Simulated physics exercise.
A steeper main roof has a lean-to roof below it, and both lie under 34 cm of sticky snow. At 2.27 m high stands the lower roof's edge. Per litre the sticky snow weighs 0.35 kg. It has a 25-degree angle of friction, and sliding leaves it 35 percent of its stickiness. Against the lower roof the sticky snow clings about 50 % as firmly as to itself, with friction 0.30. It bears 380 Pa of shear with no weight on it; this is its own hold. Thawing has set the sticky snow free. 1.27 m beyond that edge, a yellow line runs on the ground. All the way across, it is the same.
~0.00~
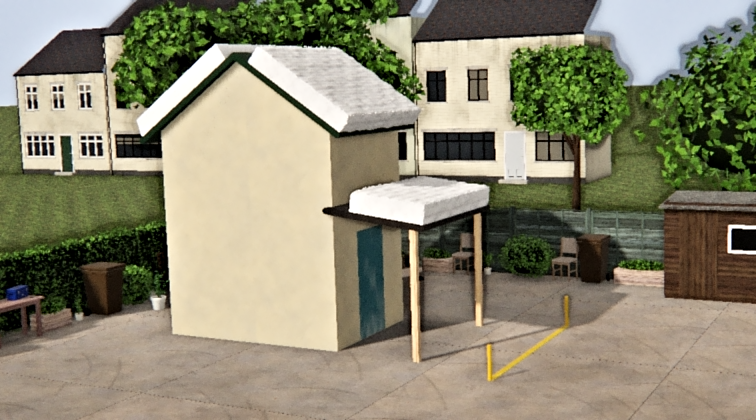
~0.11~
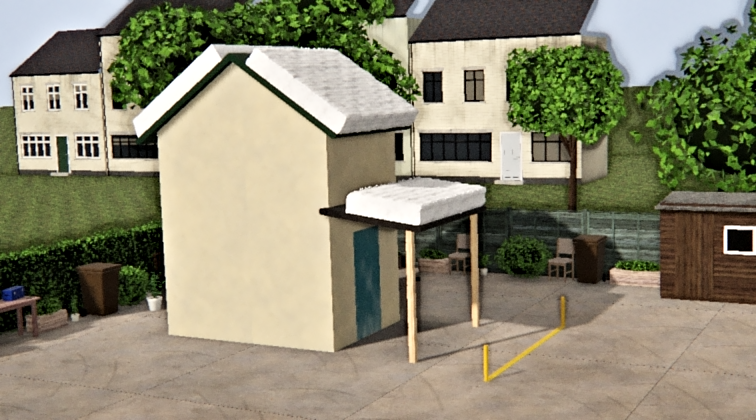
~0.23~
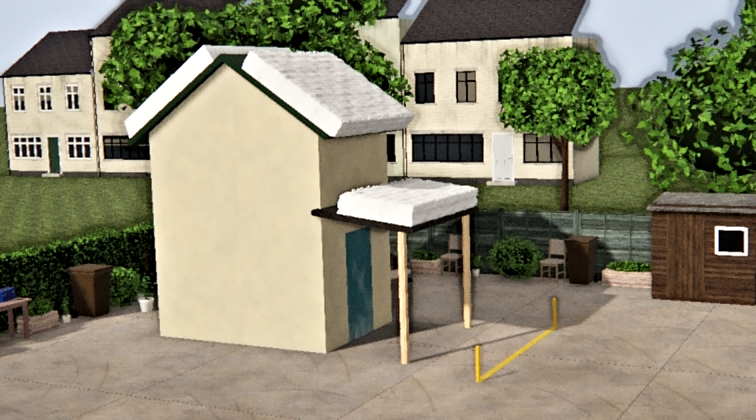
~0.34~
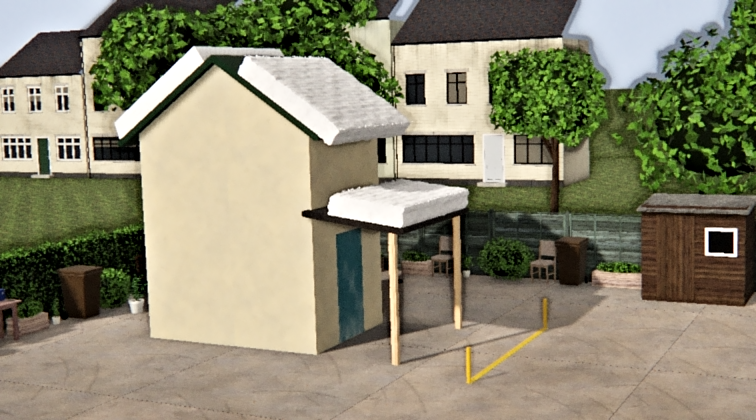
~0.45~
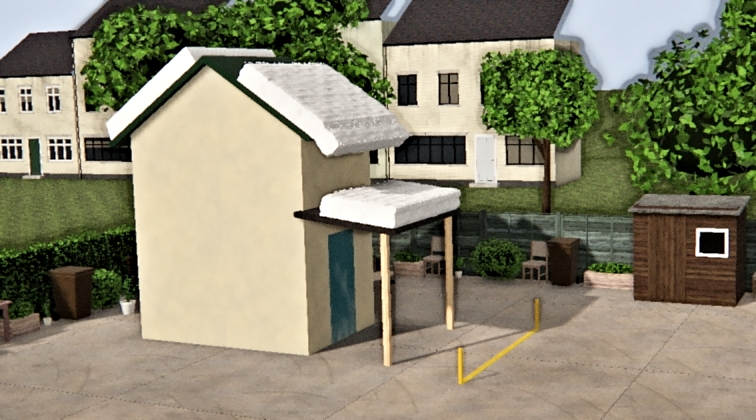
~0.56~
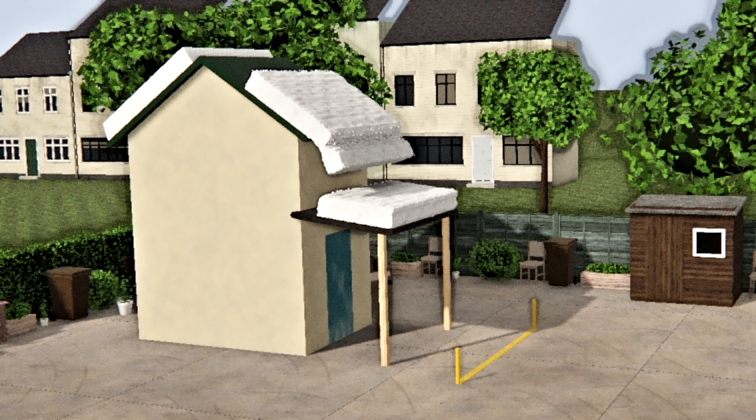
In a paved yard, a small cream building with a teal door stands under thick white snow, with more snow on the lower porch roof beside it. The snow on the main roof's right slope slides slowly down, baring the dark green ridge, then cracks as its edge hangs over the porch.
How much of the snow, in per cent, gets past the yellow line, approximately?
49 %.
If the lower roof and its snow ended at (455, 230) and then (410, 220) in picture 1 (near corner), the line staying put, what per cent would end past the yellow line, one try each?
First about 45 per cent, second about 45 per cent.
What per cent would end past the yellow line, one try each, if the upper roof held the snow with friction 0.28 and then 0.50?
It would be 45 % the first time and 30 % the second.
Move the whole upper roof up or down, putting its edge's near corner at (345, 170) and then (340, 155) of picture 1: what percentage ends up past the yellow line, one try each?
It would be 30 percent for the first setting and 45 percent for the second.
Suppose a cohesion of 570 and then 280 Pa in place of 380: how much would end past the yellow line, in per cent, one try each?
50 %, then 50 %.
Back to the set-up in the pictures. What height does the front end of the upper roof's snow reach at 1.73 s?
About 0.0 m.
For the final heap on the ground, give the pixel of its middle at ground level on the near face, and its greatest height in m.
It sits close to (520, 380), some 0.3 m high.
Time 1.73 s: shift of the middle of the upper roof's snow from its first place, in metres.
About 4.6 m.
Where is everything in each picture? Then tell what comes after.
The first picture shows leading edge of the sticky snow at (341, 129).
The second picture shows leading edge of the sticky snow at (339, 130), its middle shifted 3.0 cm, 1 % of it past the upper edge, in one piece.
The third picture shows leading edge of the sticky snow at (333, 116), its middle shifted 11 cm, 5 % of it past the upper edge, in one piece.
The fourth picture shows leading edge of the sticky snow at (330, 121), its middle shifted 25 cm, 12 % of it past the upper edge, in one piece.
The fifth picture shows leading edge of the sticky snow at (330, 133), its middle shifted 44 cm, 21 % of it past the upper edge, cracking.
The sixth picture shows leading edge of the sticky snow at (338, 155), its middle shifted 69 cm, 33 % of it past the upper edge, cracking.
After 1.10 s, none is below the lower edge and 0 % is past the line.
After 1.73 s, 60 % is below the lower edge and 42 % is past the line.
After 2.37 s, 63 % is below the lower edge and 49 % is past the line.
After 3.00 s, 63 % is below the lower edge and 49 % is past the line.
After 3.10 s, at the end, 63 % is below the lower edge and 49 % is past the line.
